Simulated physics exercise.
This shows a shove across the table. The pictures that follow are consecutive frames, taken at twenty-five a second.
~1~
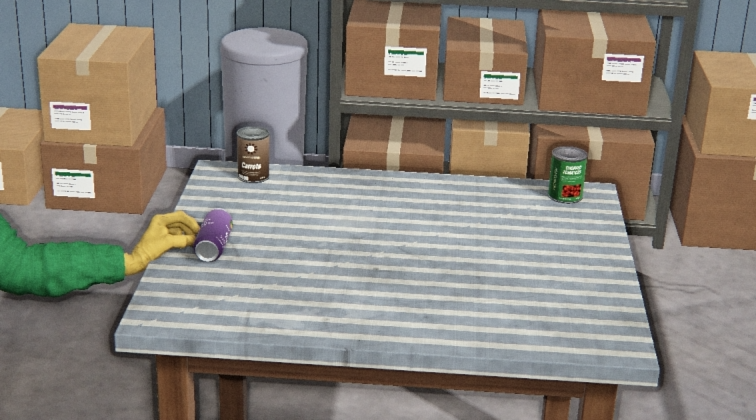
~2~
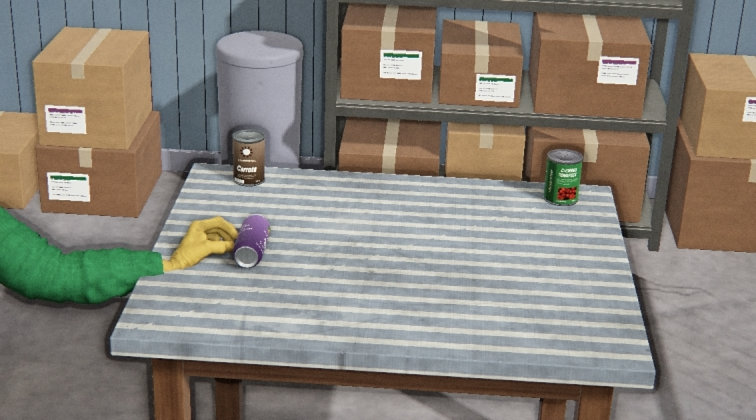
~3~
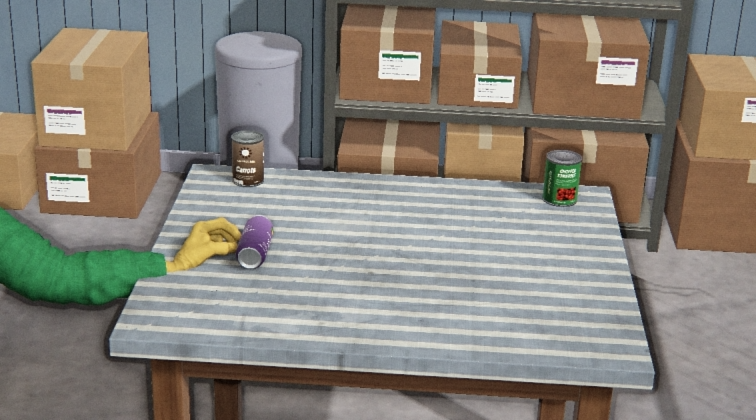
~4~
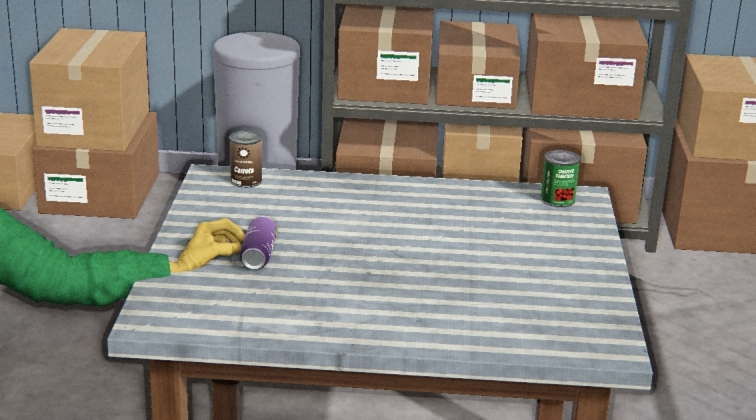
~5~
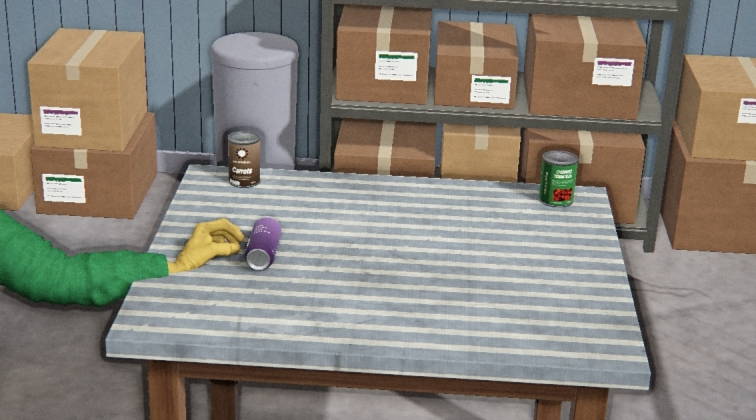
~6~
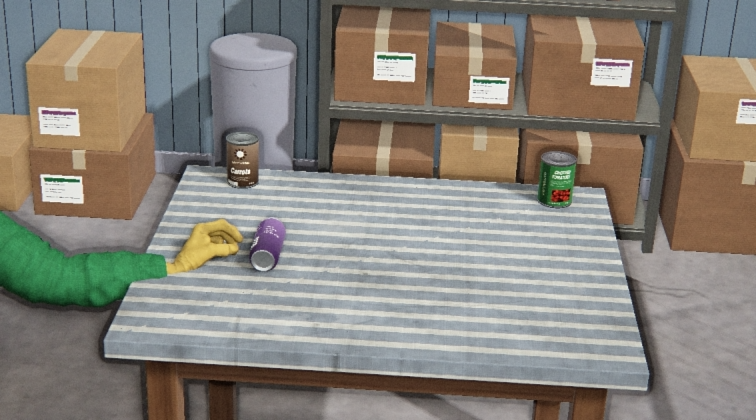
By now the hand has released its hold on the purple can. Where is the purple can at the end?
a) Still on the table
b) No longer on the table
Still on the table (a).
Then, 0.10 s later than the last frame, purple can moved about its own width near (281, 245).
Then, 0.20 s later than the last frame, purple can moved about its own width near (292, 246).
Then, 0.30 s later than the last frame, purple can moved about its own width near (301, 246).
Then, 0.50 s later than the last frame, purple can moved well along near (312, 247).
When it is over, moved from the start, purple can. End places, in pixels of the last picture, purple can near (315, 247).
